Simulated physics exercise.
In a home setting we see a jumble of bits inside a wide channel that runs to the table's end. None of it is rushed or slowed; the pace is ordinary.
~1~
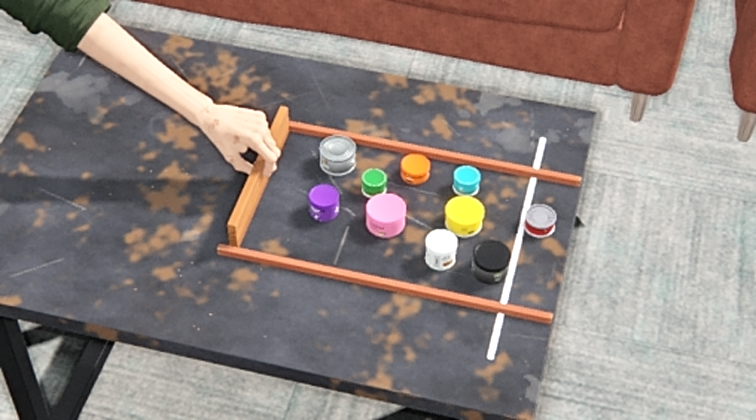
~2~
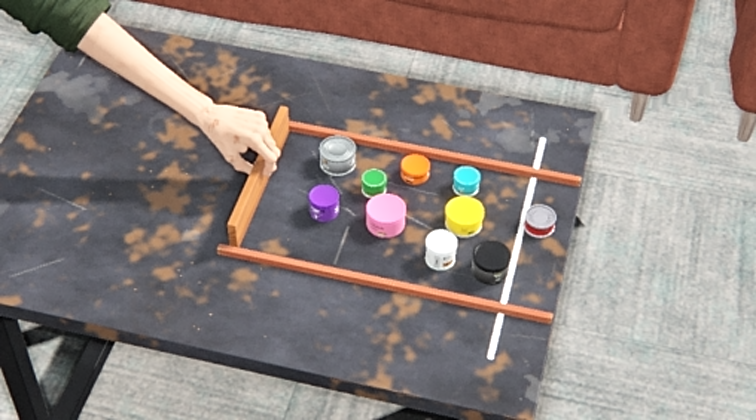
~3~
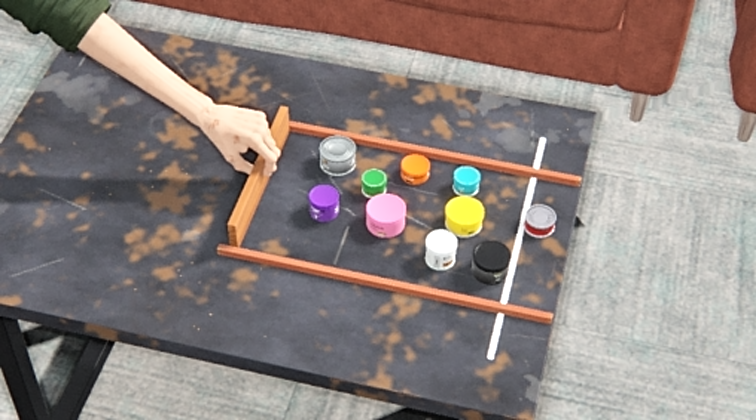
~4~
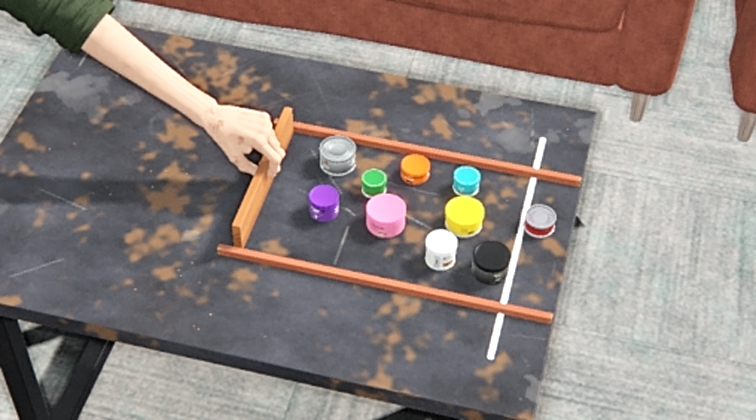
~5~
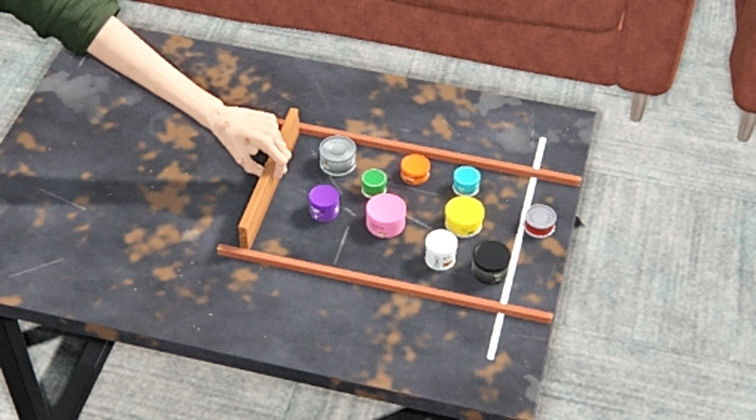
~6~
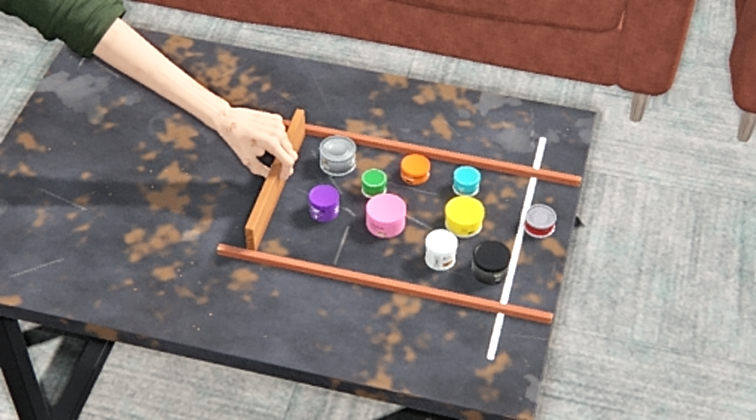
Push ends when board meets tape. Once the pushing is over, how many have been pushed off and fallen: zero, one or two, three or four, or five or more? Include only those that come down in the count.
The sweep knocks one or a pair off.
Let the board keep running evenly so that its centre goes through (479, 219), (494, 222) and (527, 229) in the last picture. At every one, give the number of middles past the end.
Per position: 0 / 1 / 6.
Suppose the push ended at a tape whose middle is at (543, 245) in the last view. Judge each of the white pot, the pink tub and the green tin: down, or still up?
The white pot? It is safe. The pink tub? It does not stay. The green tin? It is safe.
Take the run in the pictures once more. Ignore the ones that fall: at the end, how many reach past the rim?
Number: 4.
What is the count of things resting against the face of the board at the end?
All in all, 4.
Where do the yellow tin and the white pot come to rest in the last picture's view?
The yellow tin finishes at (567, 223); the white pot finishes at (526, 271).
A little later, none off yet; red tin at rest near (540, 221); black tub at rest near (491, 263); yellow tin at rest near (464, 217).
When it is over, the number that fall off is one or two; down, turquoise tin and red tin.
